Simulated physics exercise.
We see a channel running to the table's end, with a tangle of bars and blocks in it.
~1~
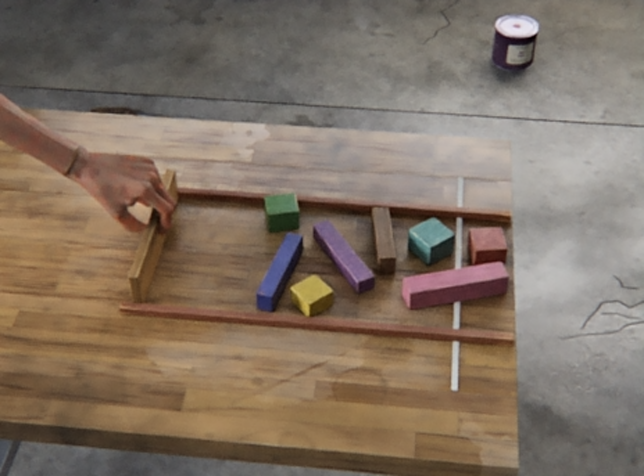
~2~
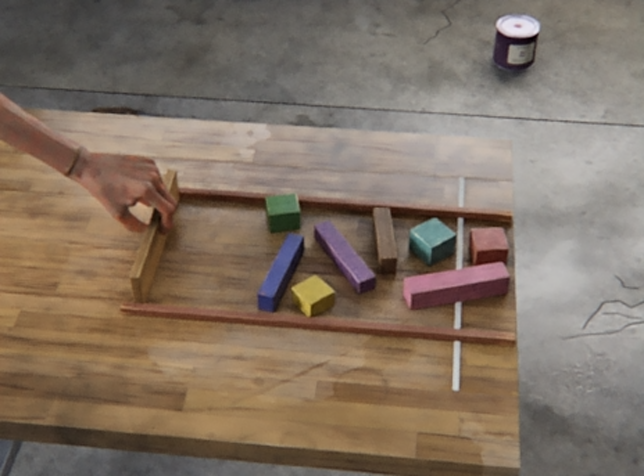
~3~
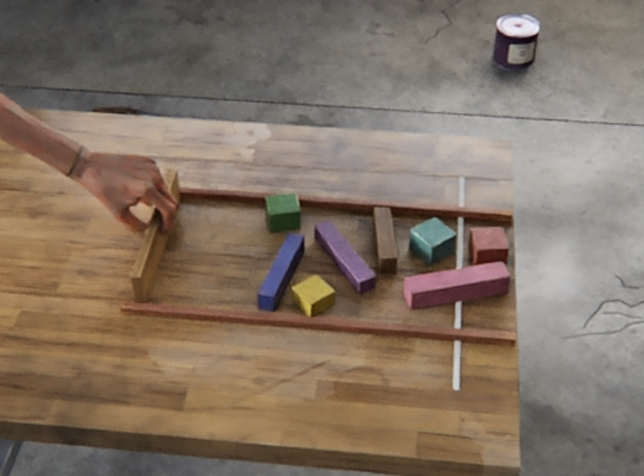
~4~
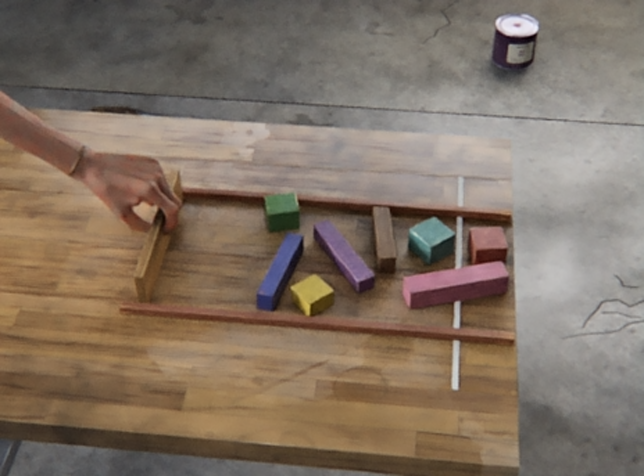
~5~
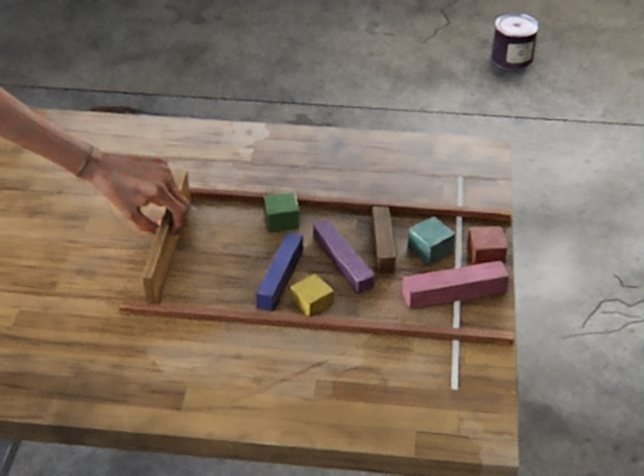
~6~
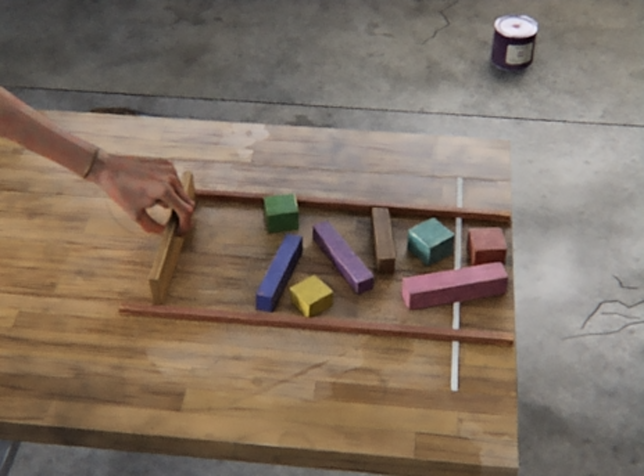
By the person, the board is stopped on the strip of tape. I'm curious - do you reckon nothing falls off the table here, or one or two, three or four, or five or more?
So the push knocks three or four off, going by the tape.
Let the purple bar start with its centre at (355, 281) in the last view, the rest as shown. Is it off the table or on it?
It stays put.
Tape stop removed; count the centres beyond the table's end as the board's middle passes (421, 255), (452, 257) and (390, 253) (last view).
Past-the-end tally - position 1: 2, position 2: 3, position 3: 0.
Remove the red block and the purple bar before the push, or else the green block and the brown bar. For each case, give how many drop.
Result: 2 in the first case, with 2 in the second.
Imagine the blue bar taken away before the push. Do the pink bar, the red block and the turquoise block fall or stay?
Final state: Pink bar off, red block off, turquoise block off.
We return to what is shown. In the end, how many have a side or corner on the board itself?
The answer is 2.
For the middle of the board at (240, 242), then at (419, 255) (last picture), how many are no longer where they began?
First 0, then 8.
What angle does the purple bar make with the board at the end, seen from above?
I'd estimate about 5 degrees.
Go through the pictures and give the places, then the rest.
In the first frame, red block (488, 246); pink bar (455, 286); turquoise block (431, 241); board (155, 235); tape (458, 273).
In the second frame, pink bar (457, 286); brown bar (385, 240).
In the third frame, turquoise block (433, 241); board (157, 235).
In the fourth frame, red block (488, 246); blue bar (281, 271).
In the fifth frame, pink bar (455, 285); green block (282, 212).
In the sixth frame, red block (487, 247); pink bar (455, 286); turquoise block (431, 242); board (174, 237); tape (457, 273).
Soon after, none off yet; red block at rest near (487, 247); pink bar at rest near (455, 286); turquoise block at rest near (431, 242).
Then, none off yet; red block at rest near (487, 247); pink bar moved a little near (474, 285); turquoise block moved a little near (444, 242).
By the end, the number that fall off is three or four; fallen, turquoise block, pink bar and red block.
